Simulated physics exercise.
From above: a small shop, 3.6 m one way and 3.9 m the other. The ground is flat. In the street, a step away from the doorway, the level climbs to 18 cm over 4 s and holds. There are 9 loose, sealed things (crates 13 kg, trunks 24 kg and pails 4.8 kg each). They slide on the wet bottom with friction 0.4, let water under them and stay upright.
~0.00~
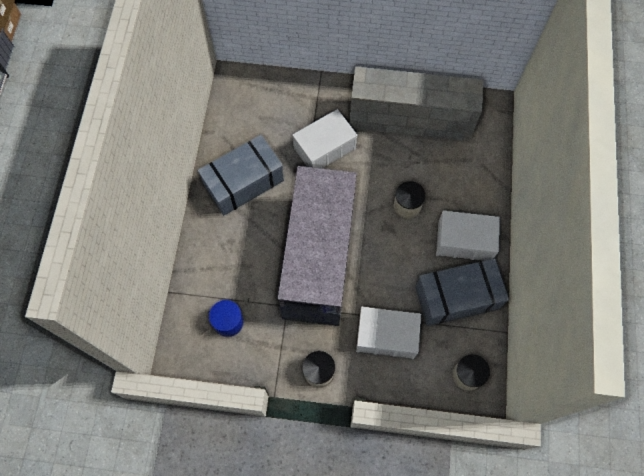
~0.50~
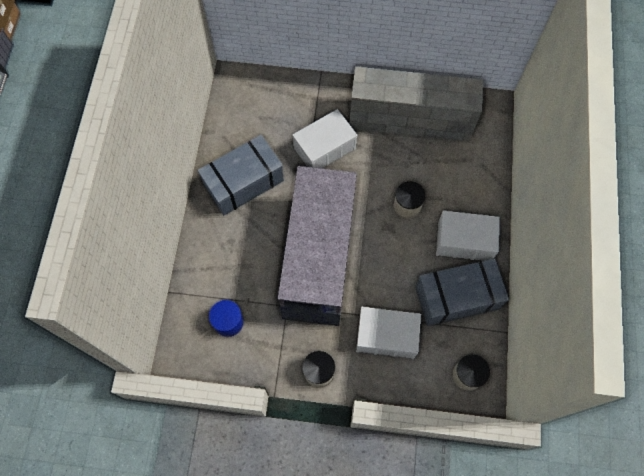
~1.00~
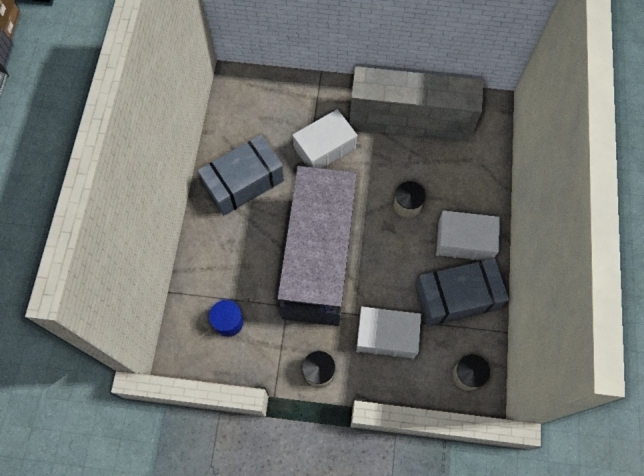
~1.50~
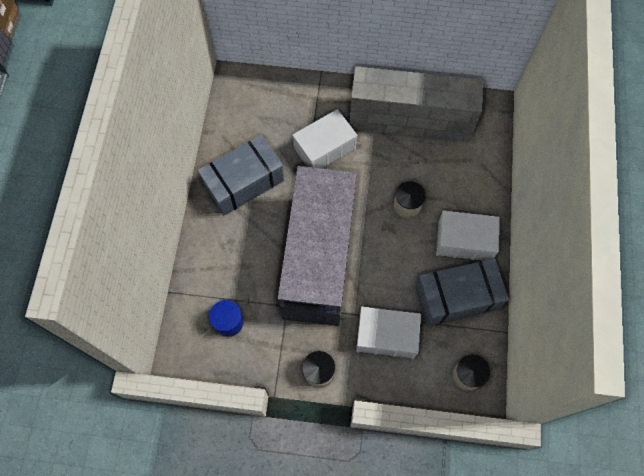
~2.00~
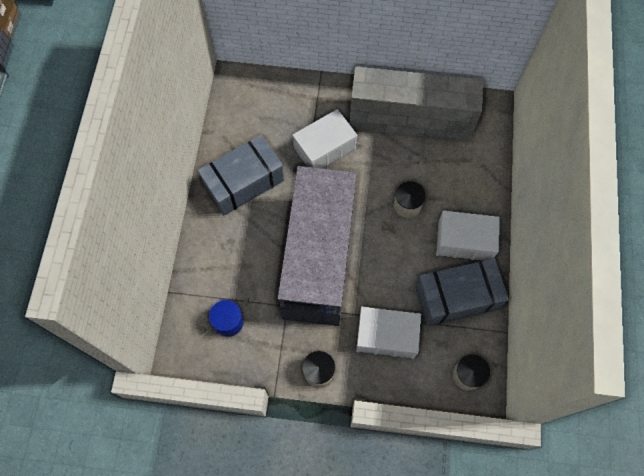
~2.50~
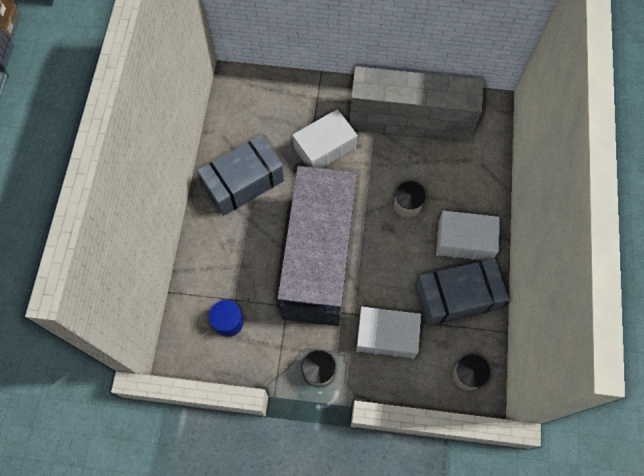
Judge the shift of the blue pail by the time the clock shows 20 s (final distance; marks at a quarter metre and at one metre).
Blue pail ends far away.
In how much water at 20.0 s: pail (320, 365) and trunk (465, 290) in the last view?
About 15 and 13 cm.
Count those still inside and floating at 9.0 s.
I count 4.
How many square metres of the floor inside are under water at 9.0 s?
Roughly 11.5 m2.
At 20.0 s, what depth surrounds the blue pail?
About 14 cm.
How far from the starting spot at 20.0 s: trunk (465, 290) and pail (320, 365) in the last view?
In turn: 120 cm, 300 cm.
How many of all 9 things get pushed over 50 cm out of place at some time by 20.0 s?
I count 9.
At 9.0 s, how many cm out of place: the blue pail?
Roughly 120 cm by then.
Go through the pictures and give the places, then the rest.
In the first frame, the blue pail at (225, 315) rests on the ground; 0.0 m2 under water; 0 of 9 have shifted.
In the second frame, the blue pail at (225, 315), on the bottom; water covers 0.0 m2; 0 of 9 have shifted.
In the third frame, the blue pail at (225, 315) rests on the ground; water covers 0.0 m2; 0 of 9 have shifted.
In the fourth frame, the blue pail at (225, 315), on the bottom; 0.0 m2 under water; 0 of 9 have shifted.
In the fifth frame, the blue pail at (225, 315), on the bottom; 0.0 m2 under water; 0 of 9 have shifted.
In the sixth frame, the blue pail at (225, 315), on the bottom; 0.2 m2 under water; 0 of 9 have shifted.
After 4.0 s the blue pail is near (223, 315), 0.0 m from its start, aground; 1 afloat.
After 9.0 s the blue pail is near (241, 212), 1.1 m from its start, afloat; 4 afloat.
After 16.0 s the blue pail is near (330, 138), 2.3 m from its start, afloat; 9 afloat.
After 20.0 s the blue pail is near (298, 160), 1.8 m from its start, afloat; 9 afloat.
